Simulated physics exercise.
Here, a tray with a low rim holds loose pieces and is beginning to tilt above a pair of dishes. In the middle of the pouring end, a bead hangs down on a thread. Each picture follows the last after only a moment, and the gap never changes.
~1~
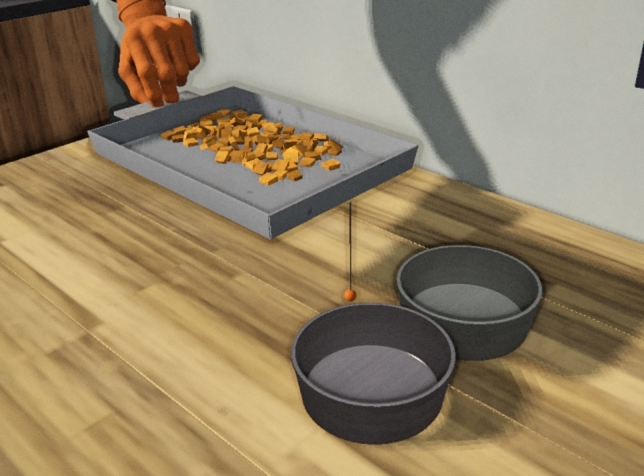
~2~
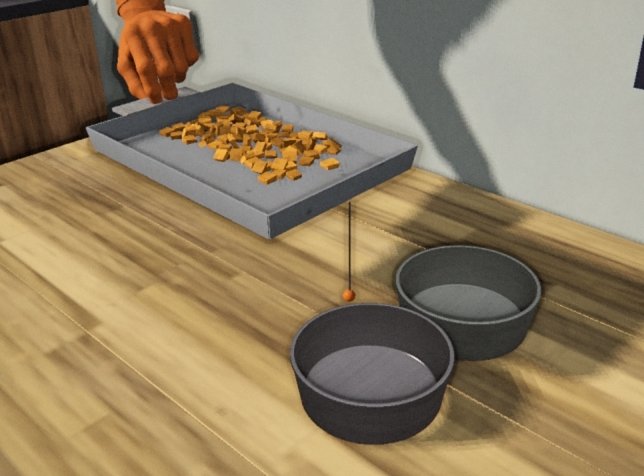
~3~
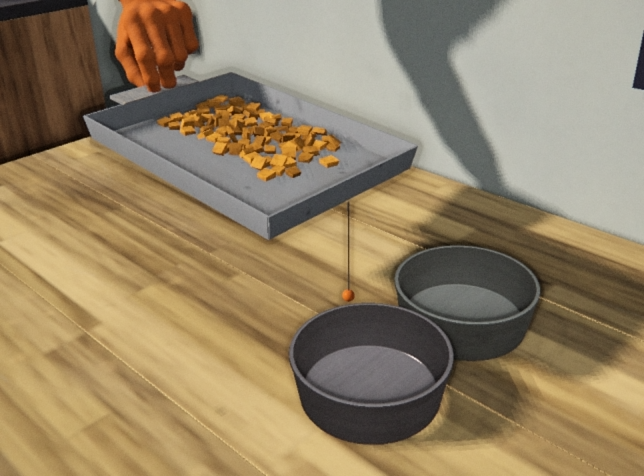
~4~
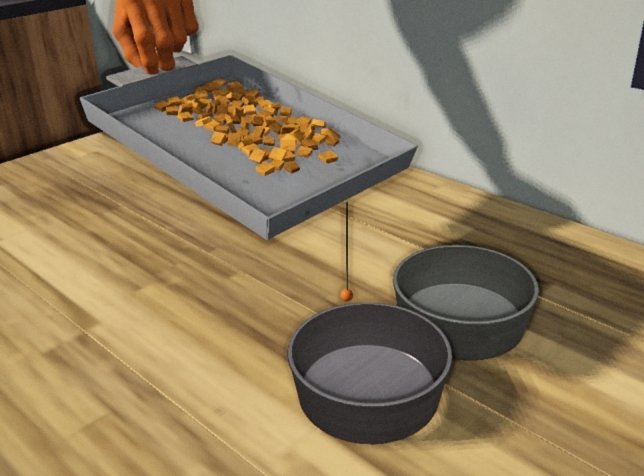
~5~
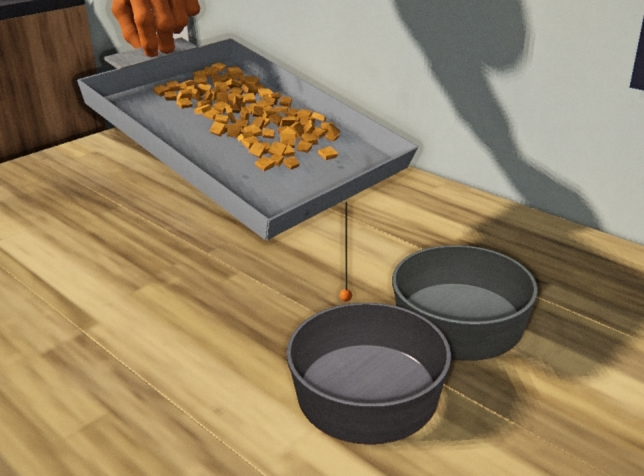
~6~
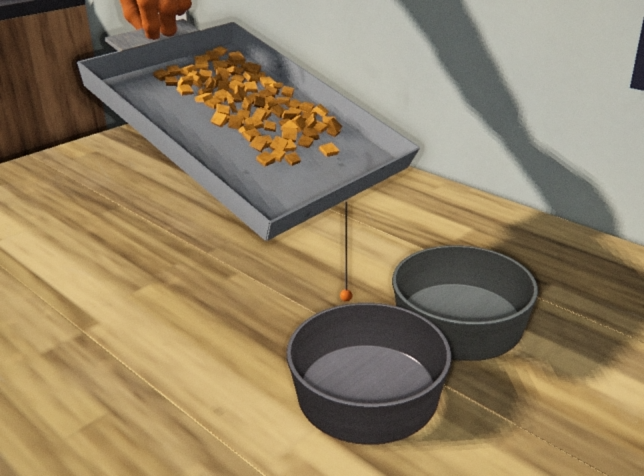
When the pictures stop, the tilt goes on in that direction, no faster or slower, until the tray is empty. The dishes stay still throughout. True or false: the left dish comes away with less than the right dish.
False.
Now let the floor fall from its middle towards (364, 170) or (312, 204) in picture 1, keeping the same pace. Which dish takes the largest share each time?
So: The right-standing dish on the first go, the left-standing dish on the second.
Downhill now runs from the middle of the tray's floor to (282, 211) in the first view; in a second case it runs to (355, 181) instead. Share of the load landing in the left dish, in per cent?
Shares, approx.: 40 %, then 20 %.
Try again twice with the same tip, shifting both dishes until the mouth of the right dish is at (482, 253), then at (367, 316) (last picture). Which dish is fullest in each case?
The leftmost dish, then the rightmost dish.
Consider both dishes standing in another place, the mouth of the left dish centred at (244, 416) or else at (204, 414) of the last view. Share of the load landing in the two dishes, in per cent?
Trial 1 near 80 %, trial 2 near 50 %.
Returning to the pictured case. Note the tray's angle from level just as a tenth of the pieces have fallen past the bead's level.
Close to 85 degrees, I reckon.
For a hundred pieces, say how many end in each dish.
Left dish: 70 per cent; right dish: 20 per cent.
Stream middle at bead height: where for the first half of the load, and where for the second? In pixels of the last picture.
Around (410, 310), followed by around (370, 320).
Soon after the last picture, tray tipped steeply; nearly all on the tray; a small part in the air.
A little later, tray tipped right over; most on the tray; a small part in the left dish; a stray few in the right dish; a stray few outside both; a stray few in the air.
Later still, tray tipped past a quarter turn; about two thirds in the left dish; about a quarter in the right dish; a small part outside both; a stray few in the air.
At rest, tray tipped past a quarter turn; about two thirds in the left dish; about a quarter in the right dish; a small part outside both; a stray few in the air.
